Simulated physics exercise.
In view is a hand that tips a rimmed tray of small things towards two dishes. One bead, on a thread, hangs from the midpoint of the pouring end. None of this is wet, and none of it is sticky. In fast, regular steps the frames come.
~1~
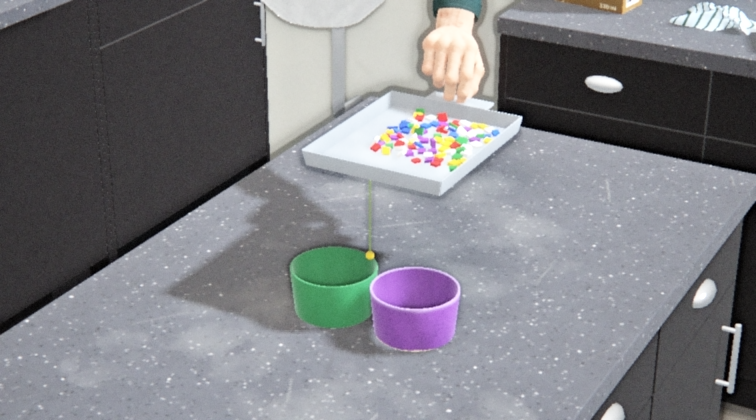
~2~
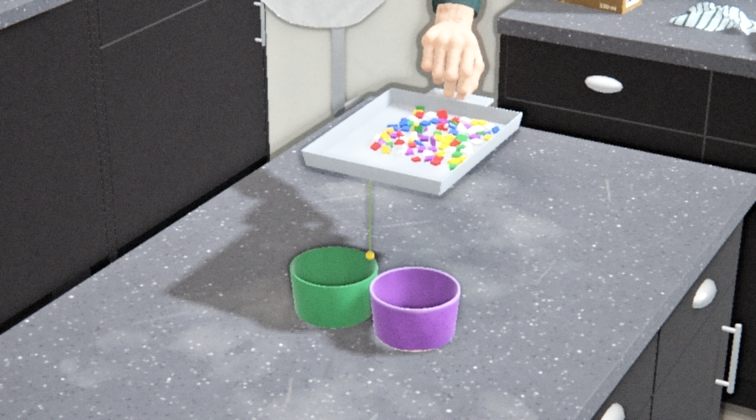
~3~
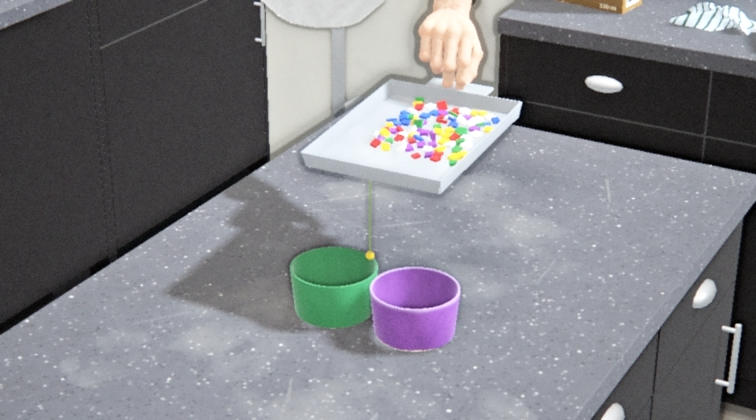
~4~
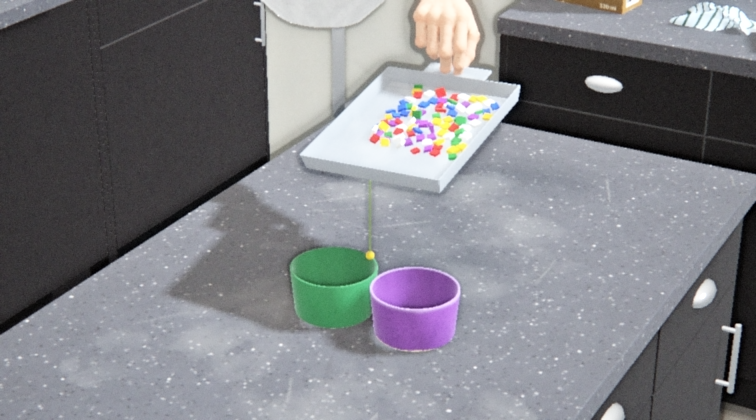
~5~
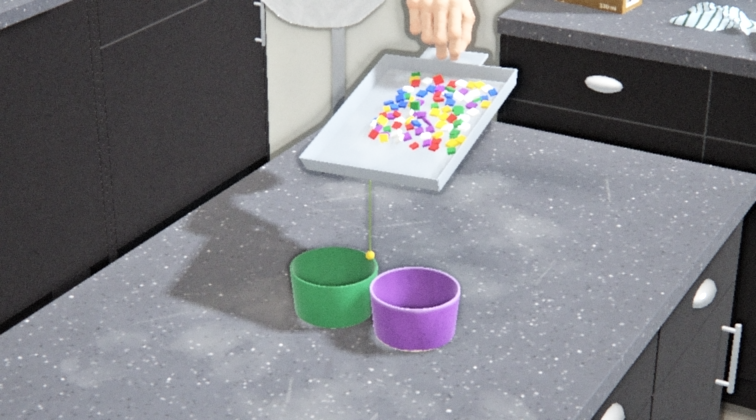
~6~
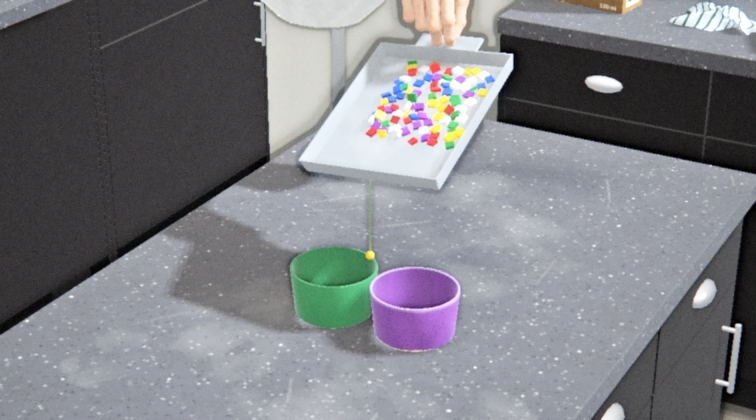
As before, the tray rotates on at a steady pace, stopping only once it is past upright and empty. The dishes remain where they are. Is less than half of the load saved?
The catch is going to exceed what is lost.
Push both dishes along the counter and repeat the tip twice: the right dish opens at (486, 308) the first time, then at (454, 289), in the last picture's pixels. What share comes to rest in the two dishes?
Around 10 and around 20 per cent, in that order.
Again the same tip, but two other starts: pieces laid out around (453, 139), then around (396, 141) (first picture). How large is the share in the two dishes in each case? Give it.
First case around 60 %, second case around 60 %.
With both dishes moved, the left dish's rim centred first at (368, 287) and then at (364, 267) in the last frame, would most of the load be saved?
Taking the places in turn, it's shy of half and then shy of half.
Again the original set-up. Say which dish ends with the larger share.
That is the left one.
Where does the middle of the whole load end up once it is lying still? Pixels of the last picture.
(316, 308).
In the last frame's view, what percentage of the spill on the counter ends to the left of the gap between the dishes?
Close to 90 in a hundred.
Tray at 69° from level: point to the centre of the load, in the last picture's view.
In the last view, the load is centred close to (341, 167).
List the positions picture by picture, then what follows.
In the first frame, corners of the pouring end at (306, 149) and (440, 180), level; middle of the load at (438, 141), mosaic tiles; left dish at (312, 302); right dish at (394, 325); bead on its thread at (370, 255).
In the second frame, corners of the pouring end at (306, 150) and (440, 179), level; middle of the load at (438, 138).
In the third frame, corners of the pouring end at (305, 151) and (439, 179), tipped barely, lowest at the left corner; middle of the load at (438, 132).
In the fourth frame, corners of the pouring end at (304, 154) and (438, 178), tipped a little, lowest at the left corner; middle of the load at (437, 122).
In the fifth frame, corners of the pouring end at (304, 156) and (436, 177), tipped clearly, lowest at the left corner; middle of the load at (435, 113).
In the sixth frame, corners of the pouring end at (303, 158) and (435, 177), tipped clearly, lowest at the left corner; middle of the load at (433, 104); left dish at (312, 302); right dish at (394, 325).
Soon, tray tipped steeply; nearly all on the tray; a small part in the air.
A while on, tray tipped past a quarter turn; about half on the tray; about a quarter in the left dish; a small part outside both; a small part in the air.
Towards the end, tray tipped past a quarter turn; a stray few in the right dish; about two thirds in the left dish; about a third outside both.
Finally, tray tipped past a quarter turn; a stray few in the right dish; about two thirds in the left dish; about a third outside both.
